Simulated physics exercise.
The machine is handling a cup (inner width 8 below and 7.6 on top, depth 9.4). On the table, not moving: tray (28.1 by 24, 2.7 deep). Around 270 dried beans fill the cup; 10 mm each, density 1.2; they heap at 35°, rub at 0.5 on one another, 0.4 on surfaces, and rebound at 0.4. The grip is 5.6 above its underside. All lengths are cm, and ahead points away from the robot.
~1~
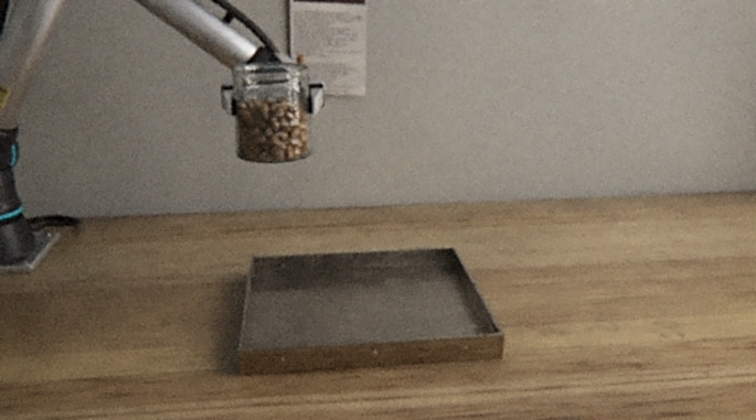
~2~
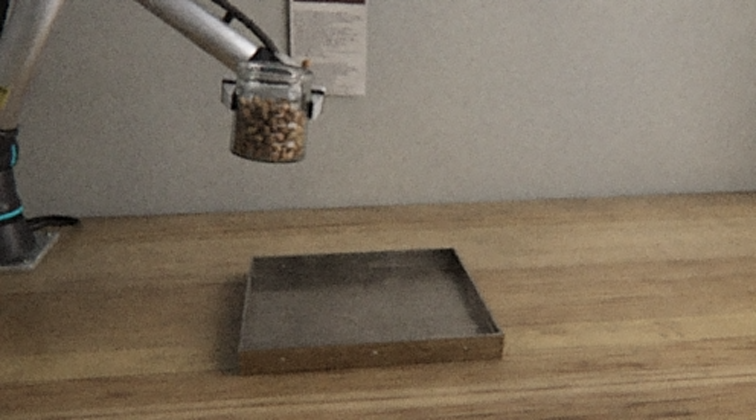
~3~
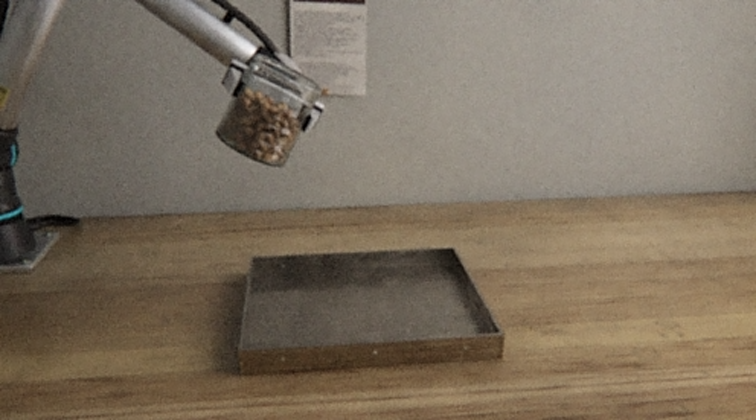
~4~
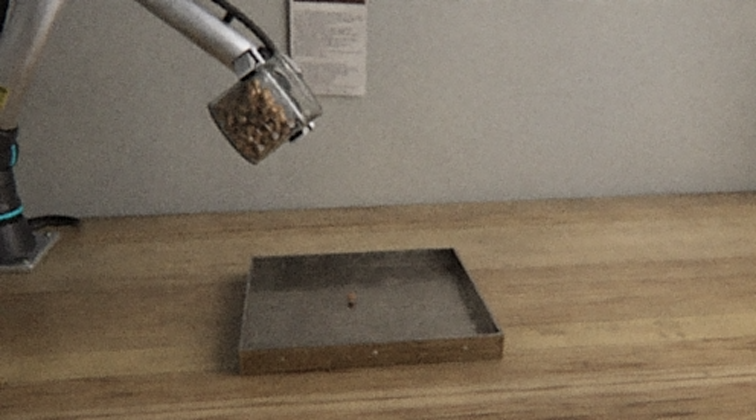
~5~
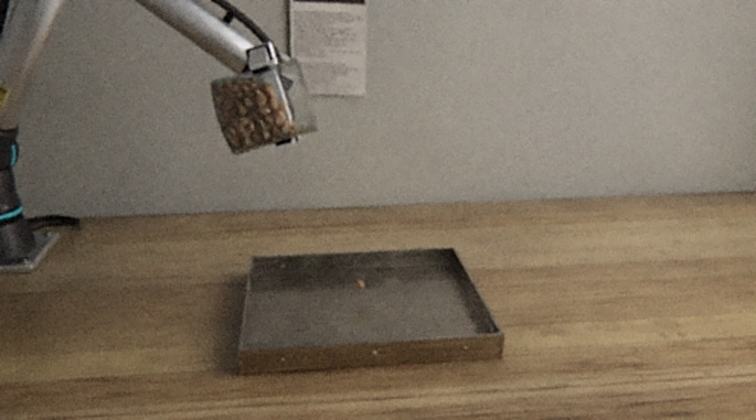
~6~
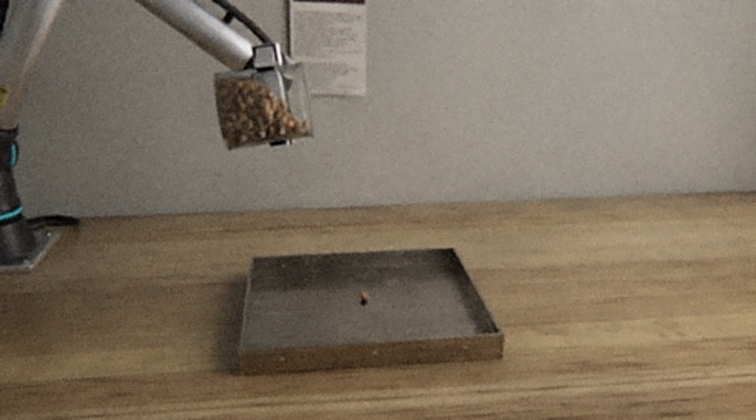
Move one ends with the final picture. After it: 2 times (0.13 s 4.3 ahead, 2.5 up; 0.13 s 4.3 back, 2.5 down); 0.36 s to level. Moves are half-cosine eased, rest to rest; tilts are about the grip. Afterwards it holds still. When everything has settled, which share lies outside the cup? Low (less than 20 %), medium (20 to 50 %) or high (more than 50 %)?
Answer: High; more than 50 % of the dried beans finish outside the cup.
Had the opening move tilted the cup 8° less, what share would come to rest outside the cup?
In that case some 60 per cent.
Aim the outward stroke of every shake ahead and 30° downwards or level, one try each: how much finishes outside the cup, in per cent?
Some 30 and 60 per cent.
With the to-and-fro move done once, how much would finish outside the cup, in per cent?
In that case some 55 per cent.
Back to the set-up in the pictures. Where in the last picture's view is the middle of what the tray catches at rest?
Near (392, 305).
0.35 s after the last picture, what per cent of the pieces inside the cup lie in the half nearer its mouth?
Roughly 40 per cent.
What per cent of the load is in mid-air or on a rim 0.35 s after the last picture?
Some 43 per cent.
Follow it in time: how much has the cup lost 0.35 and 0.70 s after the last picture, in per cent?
In turn: 50, 75.
Then, 0.35 s on, tilted 83° forward, highest piece 28 above the table; 129 in the cup, 25 in the tray, 114 in flight or on a rim.
Then, 0.70 s on, tilted 40° forward, highest piece 27 above the table; 204 in the tray, 62 in the cup, 2 in flight or on a rim.
Then, 1.08 s on, level, highest piece 26 above the table; 206 in the tray, 62 in the cup.
Then, 2.13 s on, level, highest piece 26 above the table; 206 in the tray, 62 in the cup.
In the end, 206 in the tray, 62 in the cup. That is 77 % outside the cup.
